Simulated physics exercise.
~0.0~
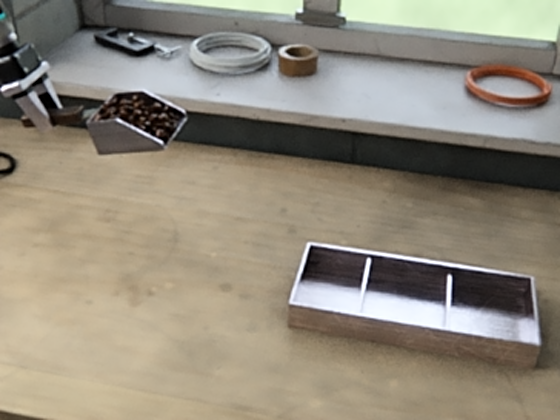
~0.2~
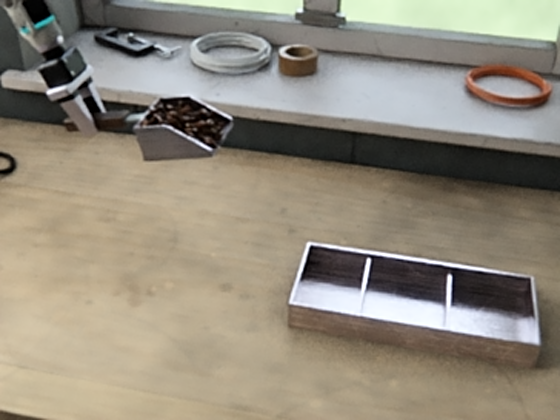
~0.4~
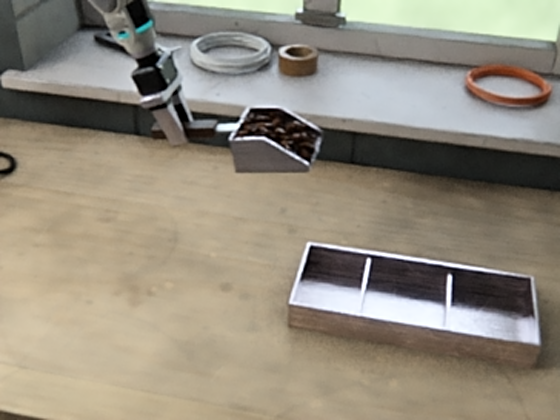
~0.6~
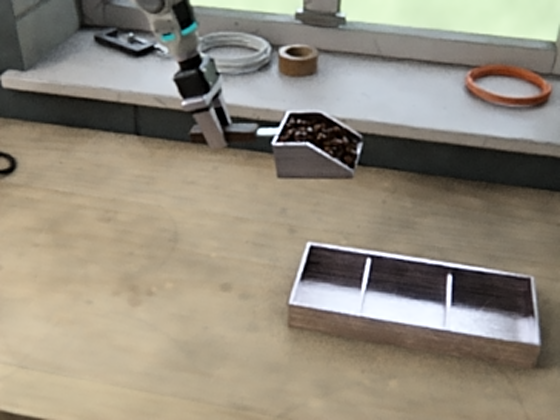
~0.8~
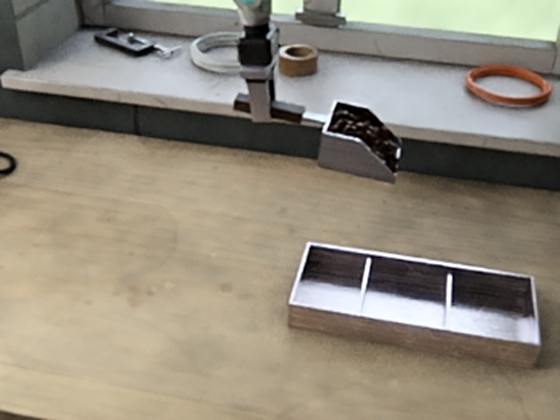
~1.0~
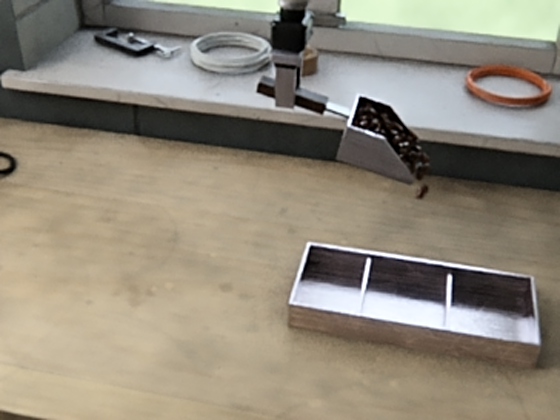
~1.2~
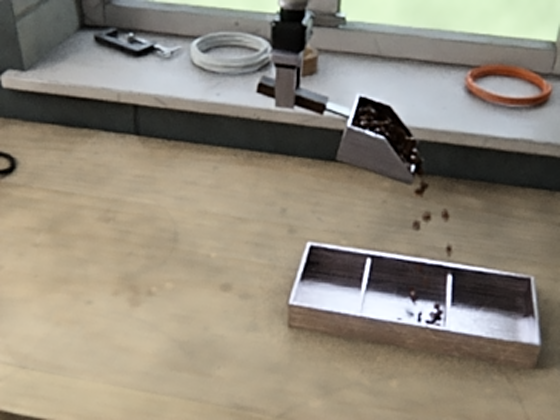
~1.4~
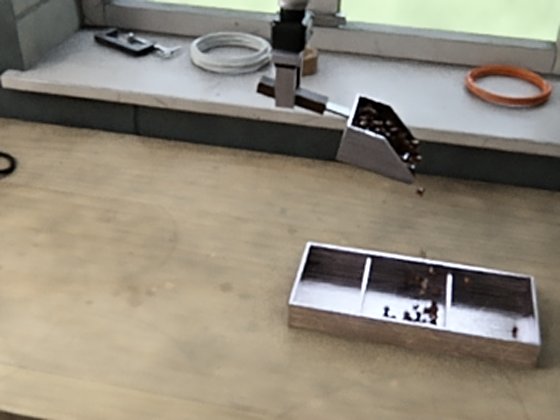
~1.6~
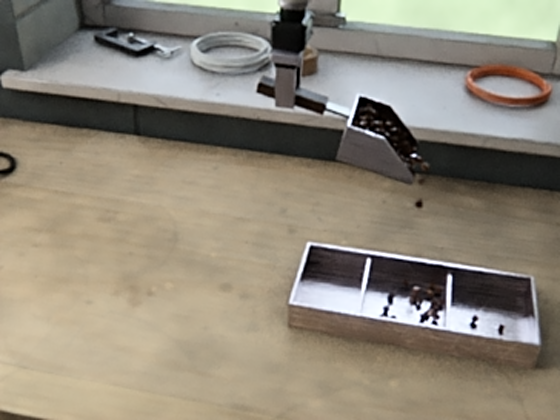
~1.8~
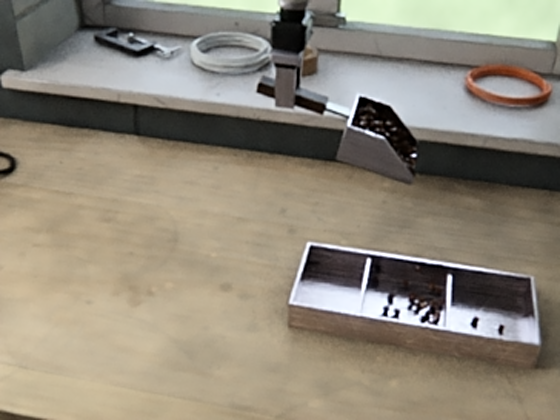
We see a robot arm carry a scoop of small brown pellets rightward over a wooden table, then tip it above a divided tray. Some pellets spill mostly into the middle section, with a couple in the right one, and the scoop stays tilted, still holding many.
